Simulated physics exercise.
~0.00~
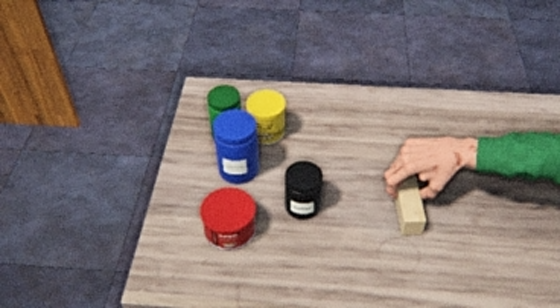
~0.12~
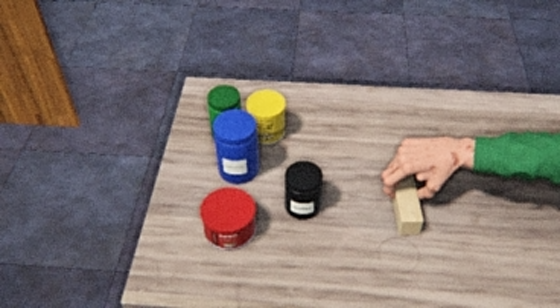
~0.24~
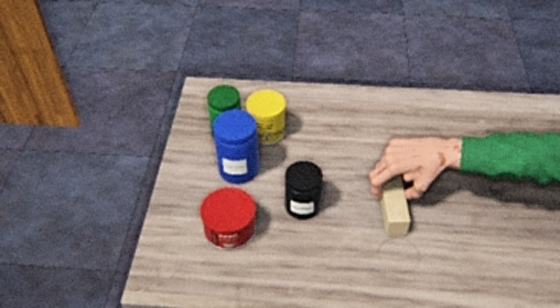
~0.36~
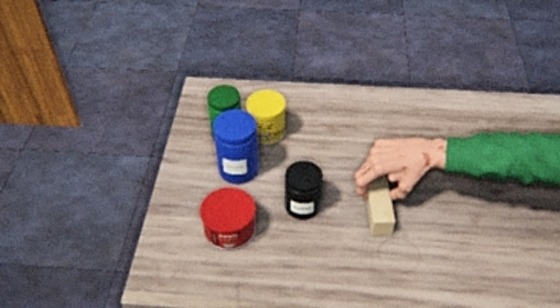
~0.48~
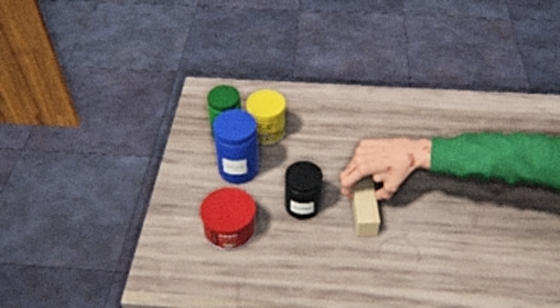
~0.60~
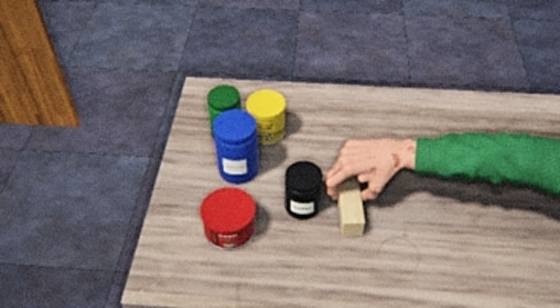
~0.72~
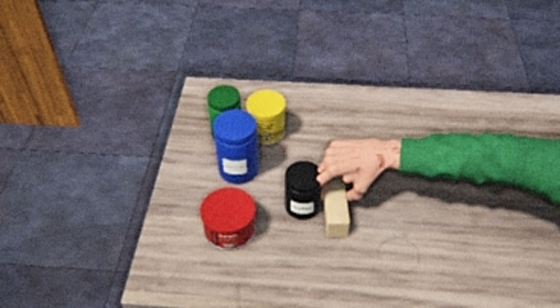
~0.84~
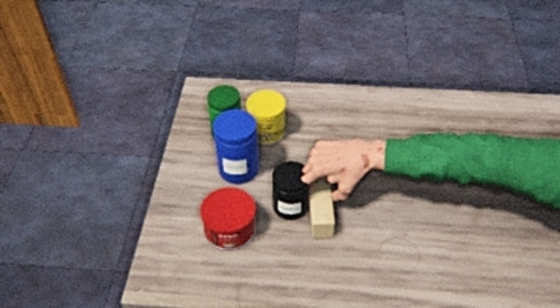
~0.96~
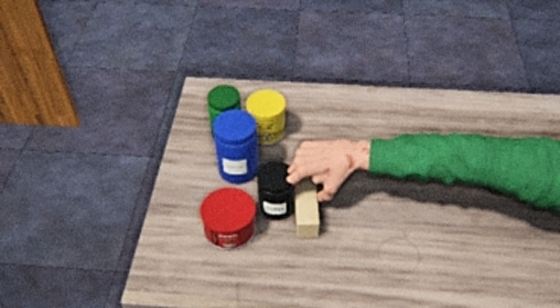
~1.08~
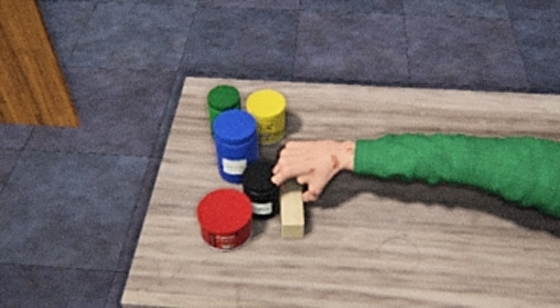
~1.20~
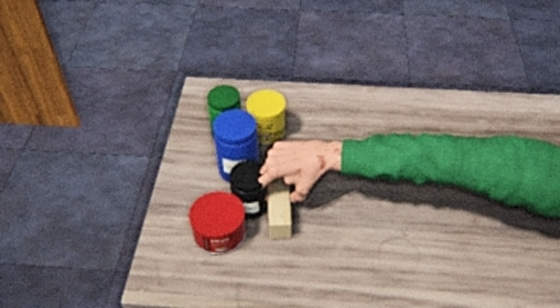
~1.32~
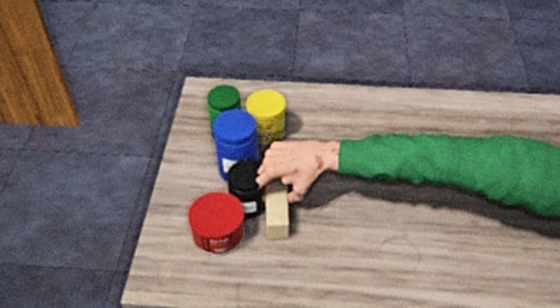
On a wooden table, a hand slides a block left, pushing the black jar against the red tub, which shifts slightly.
